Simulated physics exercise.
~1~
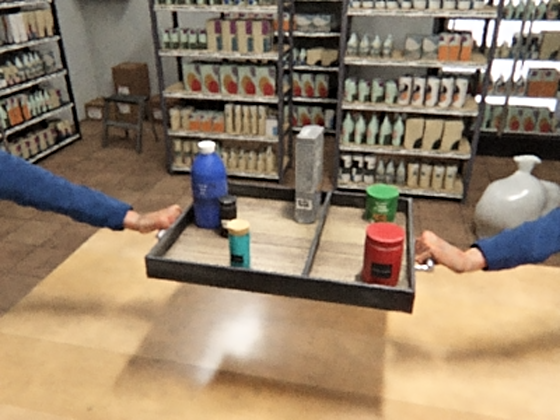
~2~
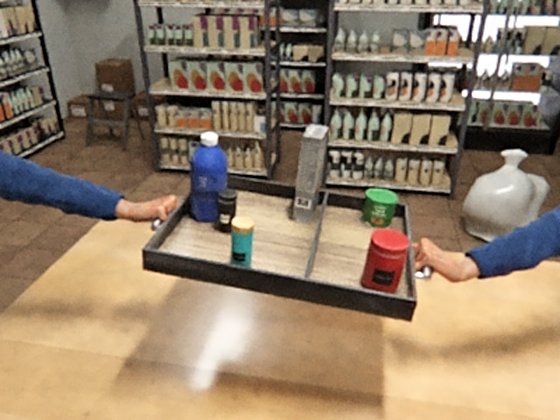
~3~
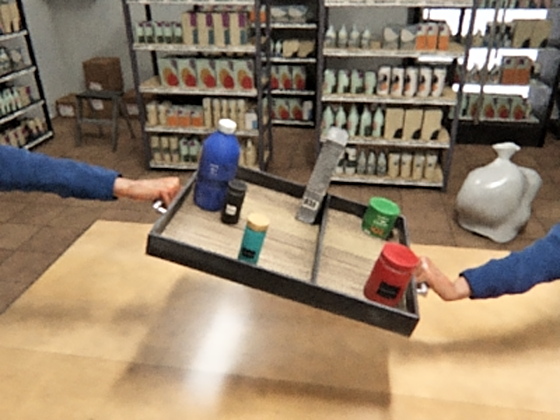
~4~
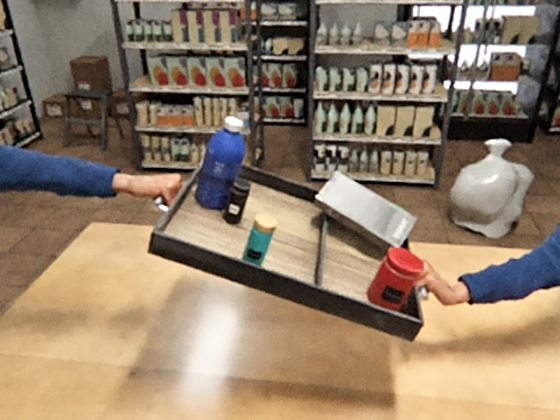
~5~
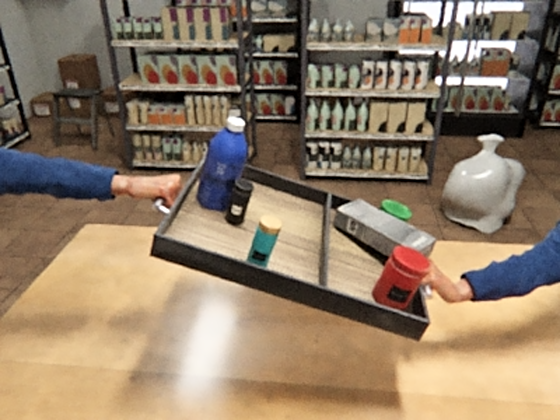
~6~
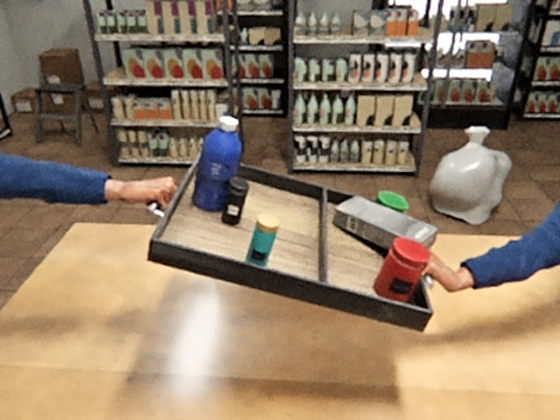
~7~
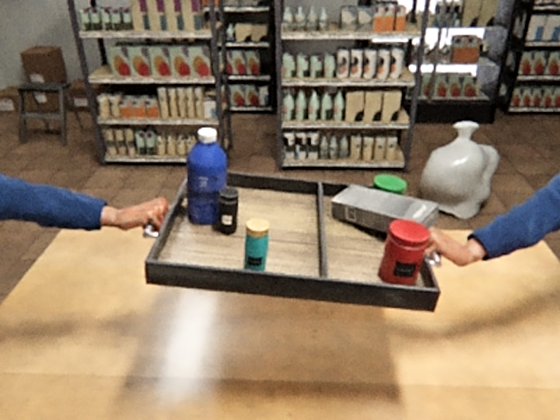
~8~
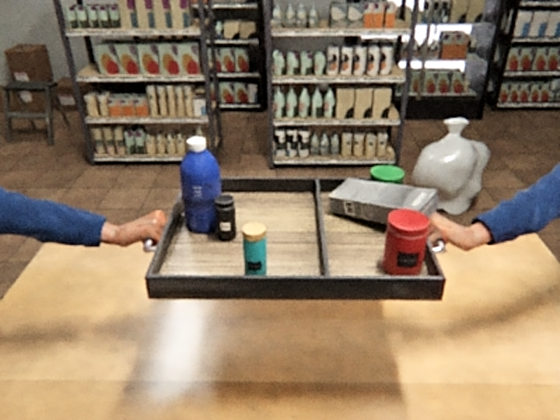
A divided tray held in two hands dips to the right, toppling the tall grey packet, then levels with the other items upright.
